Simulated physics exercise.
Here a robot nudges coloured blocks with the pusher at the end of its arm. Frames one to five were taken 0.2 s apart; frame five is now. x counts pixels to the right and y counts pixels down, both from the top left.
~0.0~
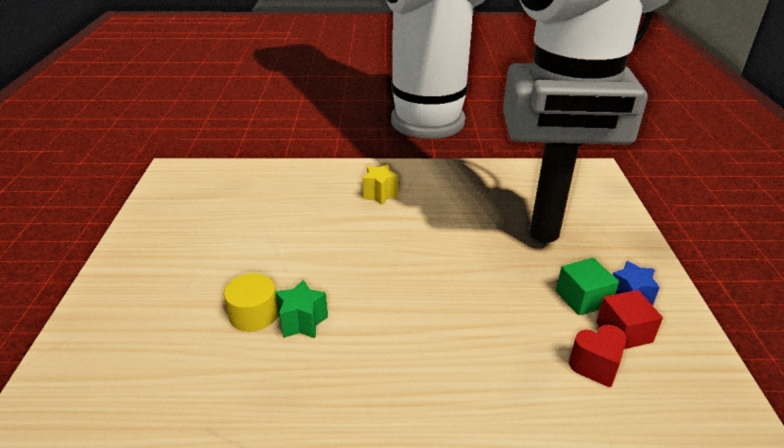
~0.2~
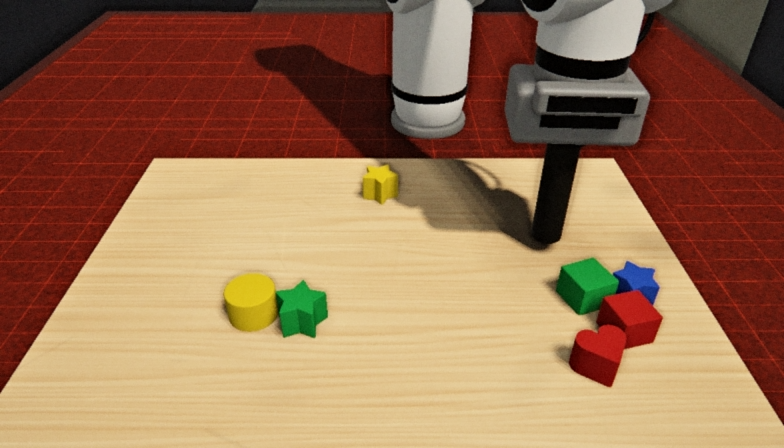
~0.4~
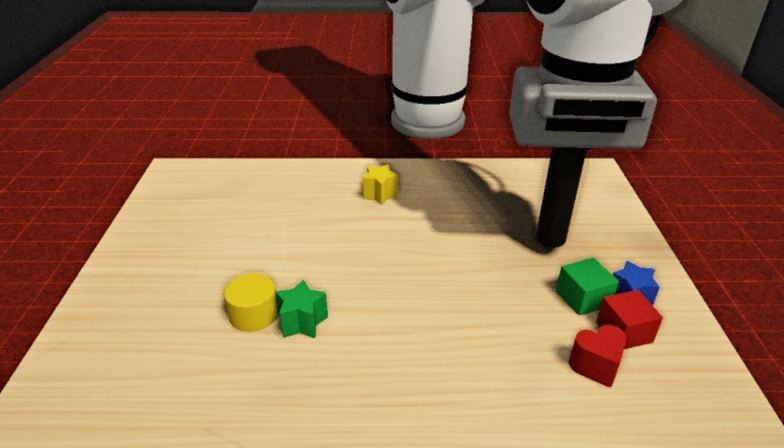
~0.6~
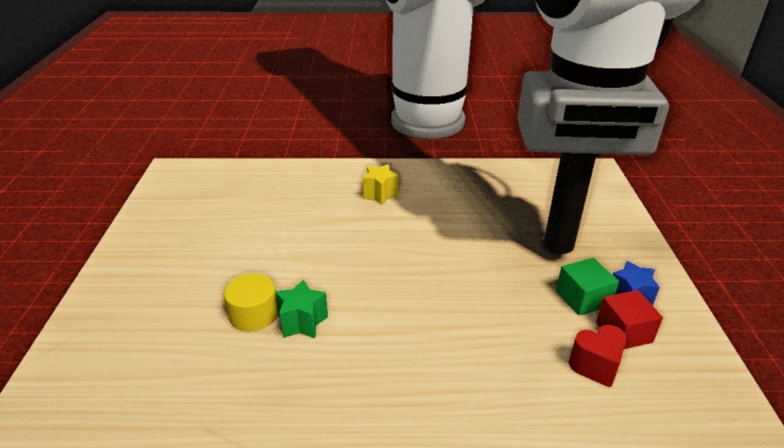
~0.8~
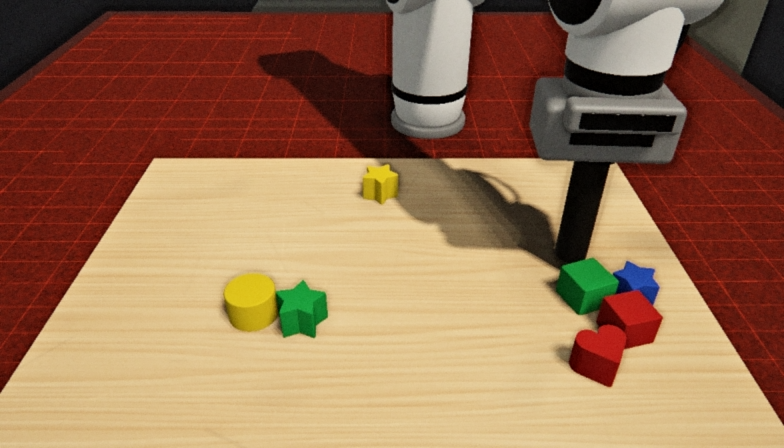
The video shows a robot arm with a black pusher above a wooden table of coloured blocks; the pusher barely moves at first, then shifts slightly right and toward the viewer, nearing the green square block while the blocks stay still.
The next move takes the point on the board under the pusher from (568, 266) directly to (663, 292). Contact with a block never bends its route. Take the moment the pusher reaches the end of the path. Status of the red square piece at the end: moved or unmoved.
Once the pusher is done, the red square piece remains in the old spot.
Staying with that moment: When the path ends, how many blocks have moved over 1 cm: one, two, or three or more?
The push moves one block more than 1 cm.
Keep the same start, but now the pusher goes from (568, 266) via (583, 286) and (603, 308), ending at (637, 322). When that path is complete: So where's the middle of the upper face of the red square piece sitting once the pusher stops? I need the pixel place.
It will end up at (657, 336).
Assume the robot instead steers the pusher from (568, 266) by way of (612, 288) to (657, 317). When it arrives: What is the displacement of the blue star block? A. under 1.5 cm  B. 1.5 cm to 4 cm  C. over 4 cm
I choose C.
On the path given first. Halfway along, pusher (619, 267); blue star block (642, 278), turned 15° clockwise.
At the end, pusher (668, 280); red square piece in place; blue star block (658, 284), turned 75° clockwise.
